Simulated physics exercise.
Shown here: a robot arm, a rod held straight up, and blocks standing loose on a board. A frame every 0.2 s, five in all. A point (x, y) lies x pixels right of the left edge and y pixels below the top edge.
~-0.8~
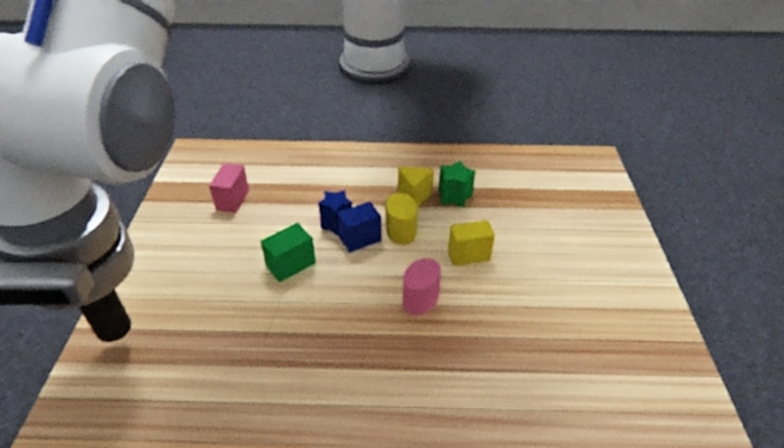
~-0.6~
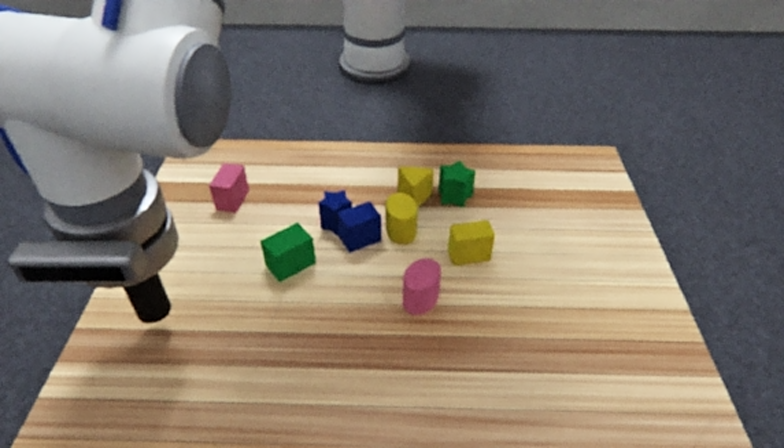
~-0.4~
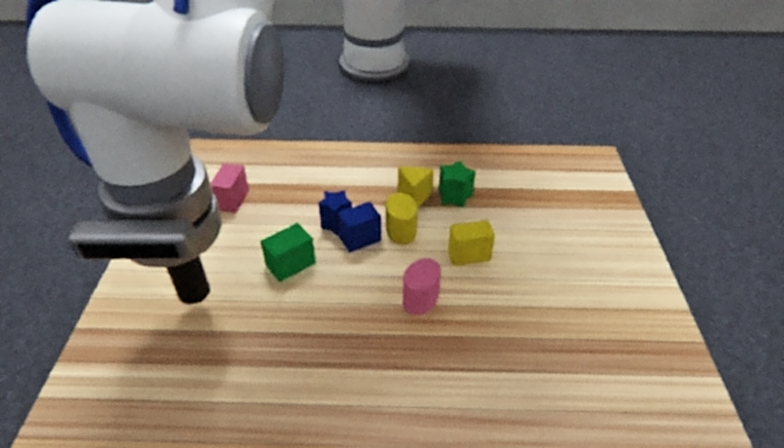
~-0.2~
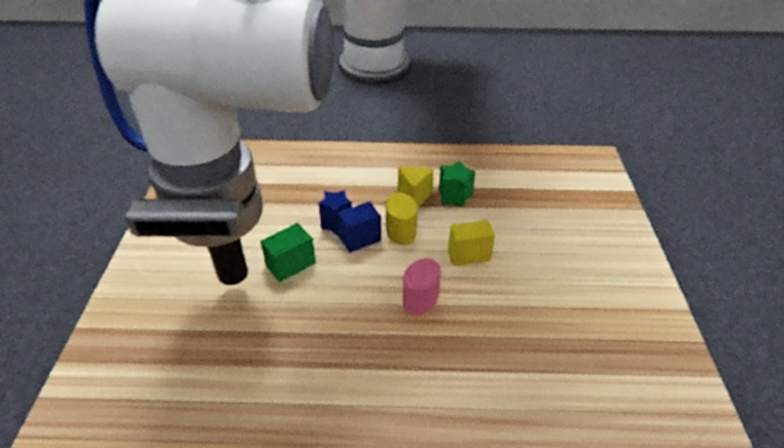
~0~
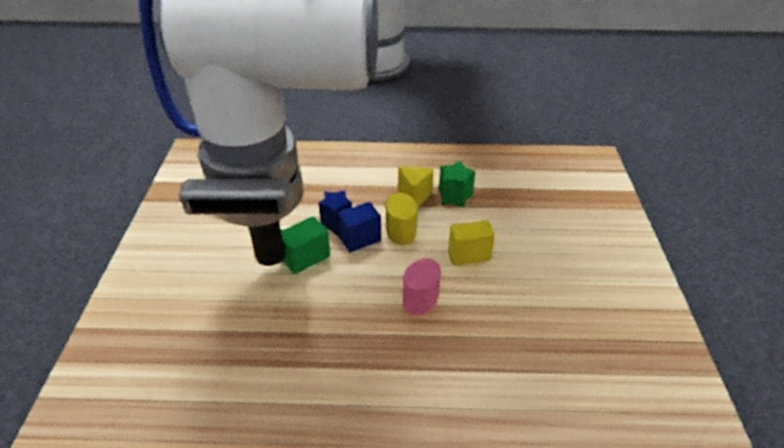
A white robot arm holding a black rod upright reaches in from the left over a striped wooden board on a dark floor, seen from a fixed, raised view. Small green, blue, yellow and pink blocks stand loosely scattered across the board's upper half. The arm carries the rod steadily rightward and slightly away, passing in front of a pink block, then pushes the green block a short way toward the blue ones.
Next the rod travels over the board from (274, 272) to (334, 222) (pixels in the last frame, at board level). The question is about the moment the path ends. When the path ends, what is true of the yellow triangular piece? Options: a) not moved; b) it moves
a: Not moved.
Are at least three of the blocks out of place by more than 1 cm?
Yes, that is how it ends up.
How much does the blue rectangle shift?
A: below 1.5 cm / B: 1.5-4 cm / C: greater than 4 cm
Correct choice: C.
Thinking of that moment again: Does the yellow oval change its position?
I'd say yes.
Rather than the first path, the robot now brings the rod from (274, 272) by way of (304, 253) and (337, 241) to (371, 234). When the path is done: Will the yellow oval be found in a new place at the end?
Yes, I think so.
What follows on the original path. Halfway along, rod at (304, 229); green rectangle at (338, 212), turned 25° clockwise; blue star at (345, 192), turned 40° anticlockwise; blue rectangle at (378, 209), turned 15° clockwise; yellow oval at (411, 204).
At the end, rod at (332, 206); green rectangle at (366, 199), turned 45° clockwise; blue star at (350, 180), turned 40° anticlockwise; blue rectangle at (404, 205), turned 35° clockwise; yellow oval at (439, 204); yellow triangular piece not moved.
